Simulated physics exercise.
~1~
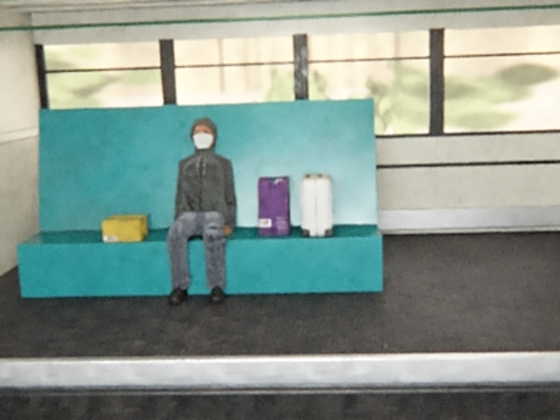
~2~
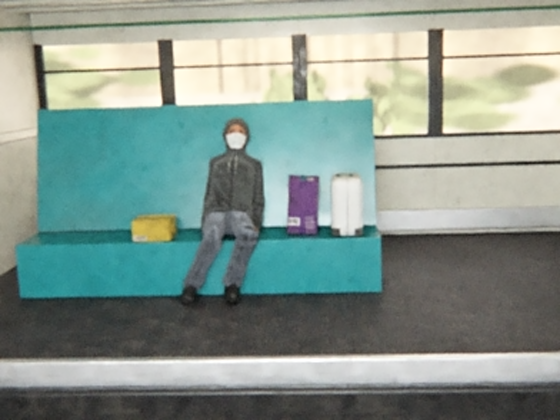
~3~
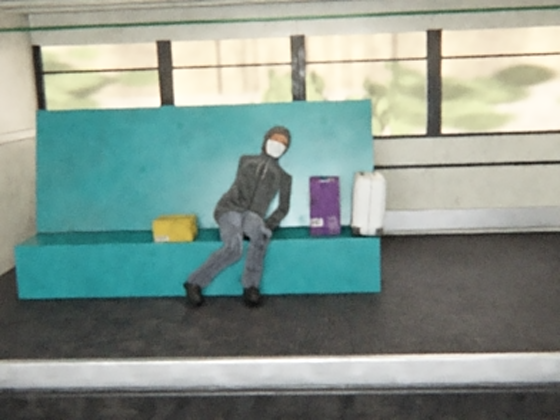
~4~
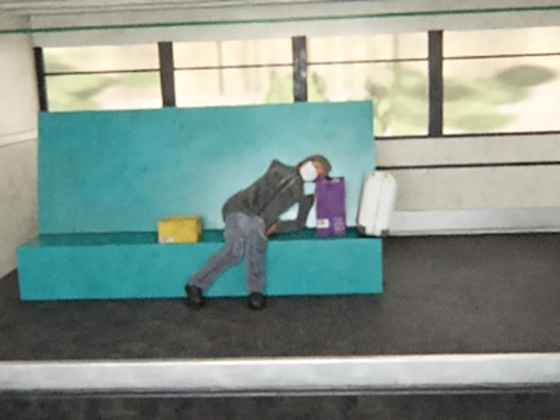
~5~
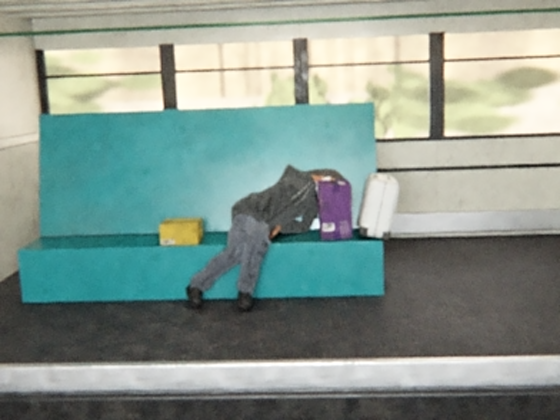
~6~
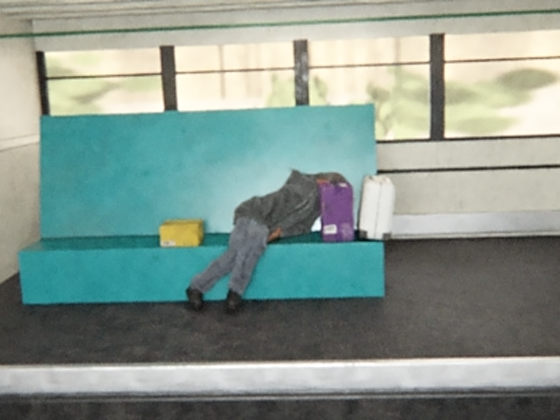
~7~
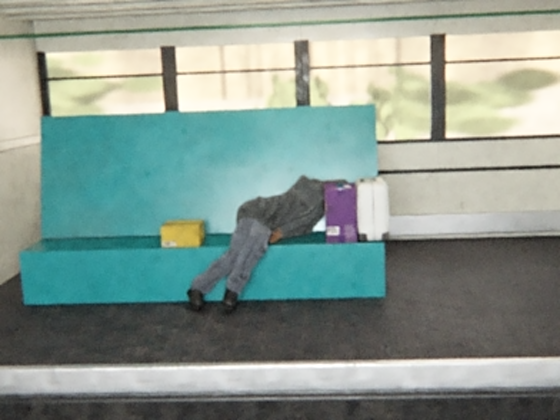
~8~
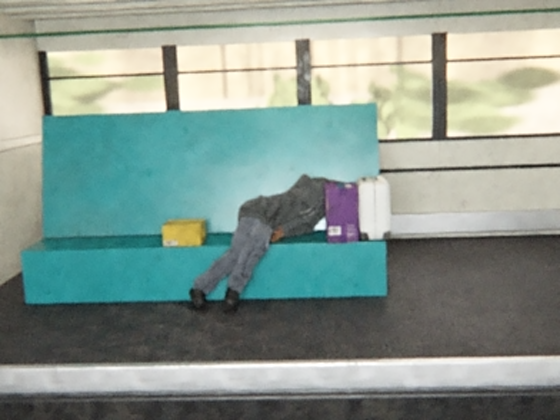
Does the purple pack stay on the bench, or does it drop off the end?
The purple pack stays on the bench. It slides right along the seat and ends upright near the end, beside the slumped person.
A masked person on a teal bench slides right with the bags and slumps over sideways.
